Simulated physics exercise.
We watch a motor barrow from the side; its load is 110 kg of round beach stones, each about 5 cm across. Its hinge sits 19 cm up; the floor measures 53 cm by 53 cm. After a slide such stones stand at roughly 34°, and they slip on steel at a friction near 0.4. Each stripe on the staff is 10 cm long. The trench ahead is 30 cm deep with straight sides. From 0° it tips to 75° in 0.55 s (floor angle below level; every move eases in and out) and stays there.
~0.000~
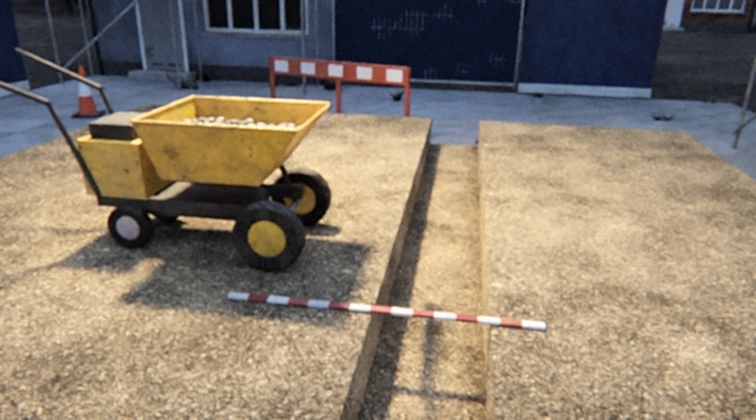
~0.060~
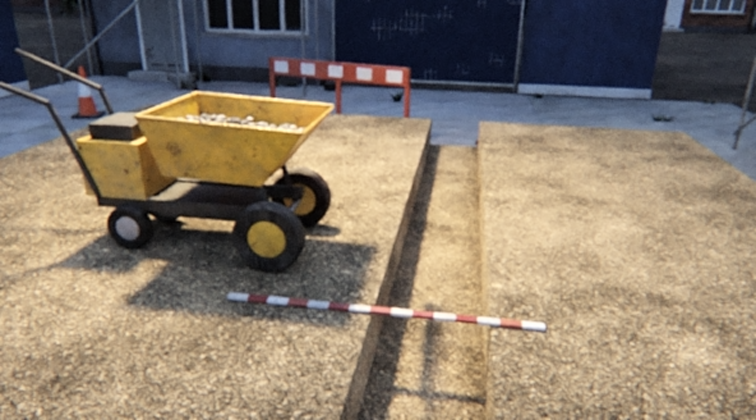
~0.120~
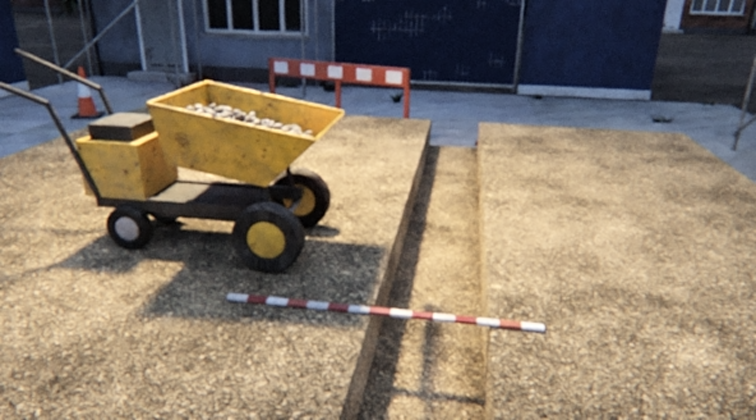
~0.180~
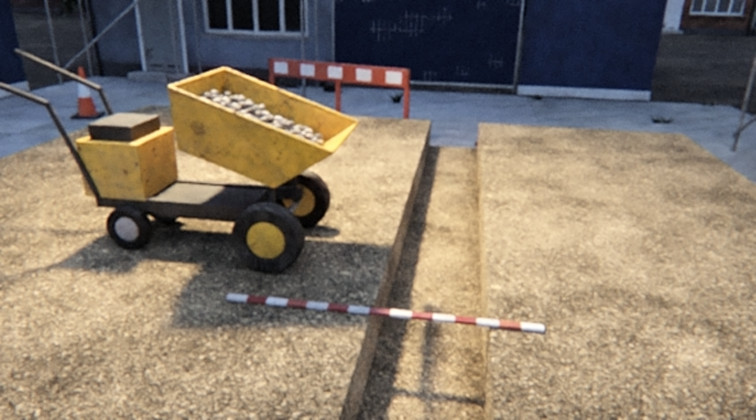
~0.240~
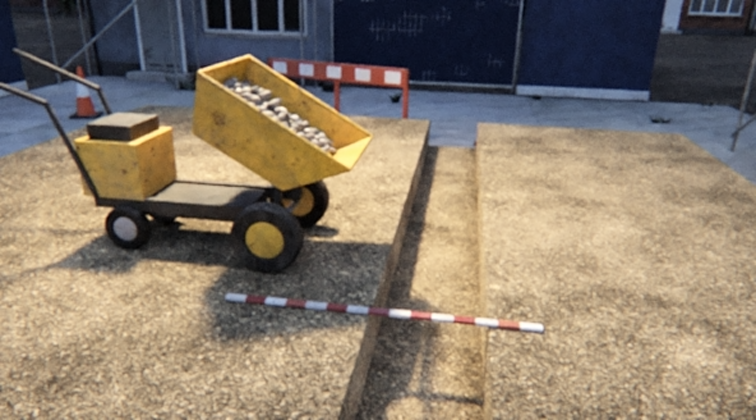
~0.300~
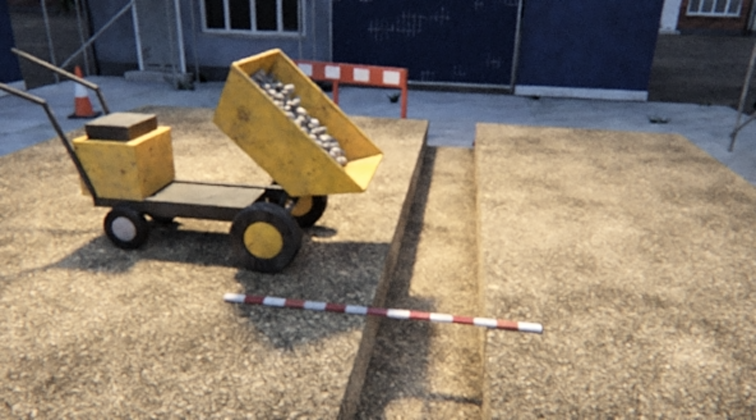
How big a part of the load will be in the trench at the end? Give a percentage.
About 97 per cent.
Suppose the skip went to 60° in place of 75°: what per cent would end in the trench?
It would be near 85 per cent.
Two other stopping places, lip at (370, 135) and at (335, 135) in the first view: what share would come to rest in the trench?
First some 30, then 65 per cent.
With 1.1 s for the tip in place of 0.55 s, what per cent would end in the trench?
It would be near 100 per cent.
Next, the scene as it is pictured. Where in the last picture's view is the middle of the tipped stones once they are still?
Their middle is at about (449, 299).
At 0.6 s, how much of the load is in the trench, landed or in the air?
Some 35 per cent.
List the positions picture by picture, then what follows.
In the first frame, the skip is at 0°, its lip at (297, 131); the top of the load is at (234, 126).
In the second frame, the skip is at 2°, its lip at (302, 134); the top of the load is at (215, 122); the stones move at 0.6 m/s on average.
In the third frame, lip at (315, 141), floor tilted 9°, highest stones at (211, 112); the stones move at 1.2 m/s on average.
In the fourth frame, lip at (333, 153), floor tilted 19°, highest stones at (218, 98); the stones move at 1.6 m/s on average.
In the fifth frame, lip at (350, 170), floor tilted 30°, highest stones at (237, 86); the stones move at 1.8 m/s on average.
In the sixth frame, the skip is at 43°, its lip at (364, 192); the top of the load is at (261, 79); the stones move at 1.9 m/s on average.
After 0.4 s the floor is at 63°; 100 % in the skip; the foremost stones are at (361, 203).
After 0.6 s the floor is at 75°; 65 % in the skip, 35 % in the trench; the foremost stones are at (452, 266).
After 1.0 s the floor is at 75°; 3 % in the skip, 95 % in the trench, 3 % past the trench; the foremost stones are at (577, 276).
After 3.0 s the floor is at 75°; 0 % in the skip, 97 % in the trench, 3 % past the trench; the foremost stones are at (713, 277).
